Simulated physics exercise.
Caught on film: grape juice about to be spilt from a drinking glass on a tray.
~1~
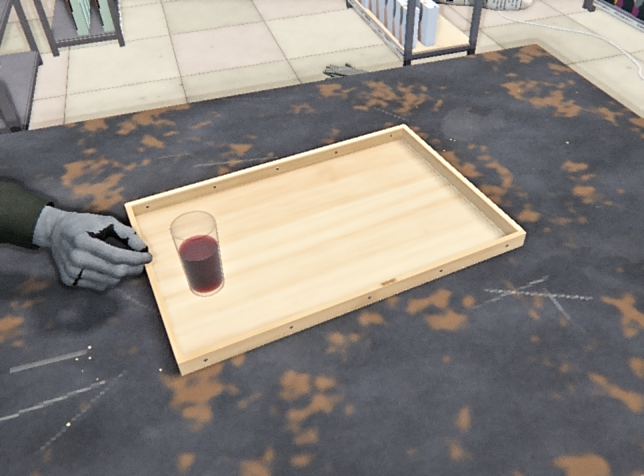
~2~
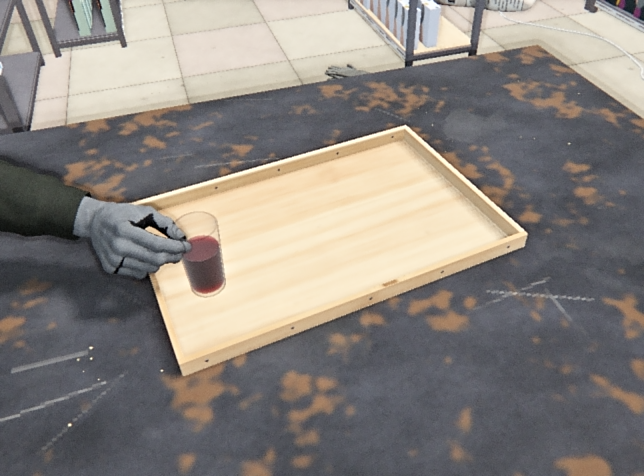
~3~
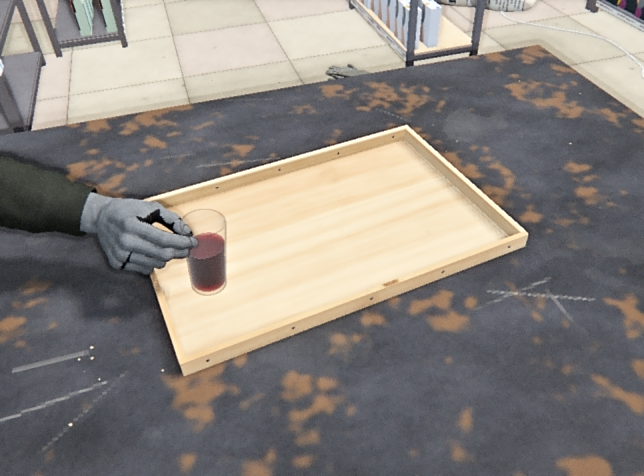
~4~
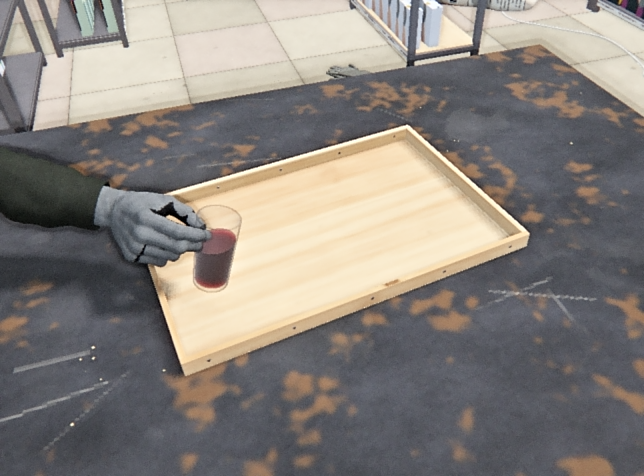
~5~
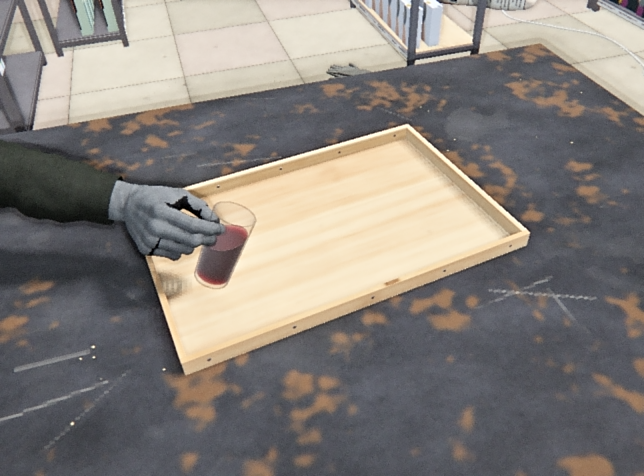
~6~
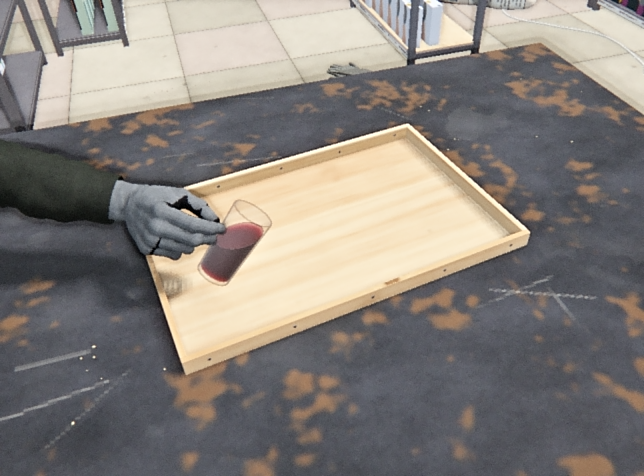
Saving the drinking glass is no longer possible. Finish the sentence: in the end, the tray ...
... holds all of it.
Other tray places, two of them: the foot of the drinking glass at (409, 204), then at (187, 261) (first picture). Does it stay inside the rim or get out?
First it gets out on to the top, then it stays in the tray.
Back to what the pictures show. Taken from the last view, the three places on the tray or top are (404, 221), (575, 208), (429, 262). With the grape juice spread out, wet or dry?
Well, the first one is gotten to, the second one is left alone, and the last one is gotten to.
Next, the drinking glass lies in the tray; the puddle covers about as much as a plate; the top is dry.
After that, the puddle covers about as much as a tray; the top is dry.
Finally, the puddle covers about as much as a tray; the top is dry.
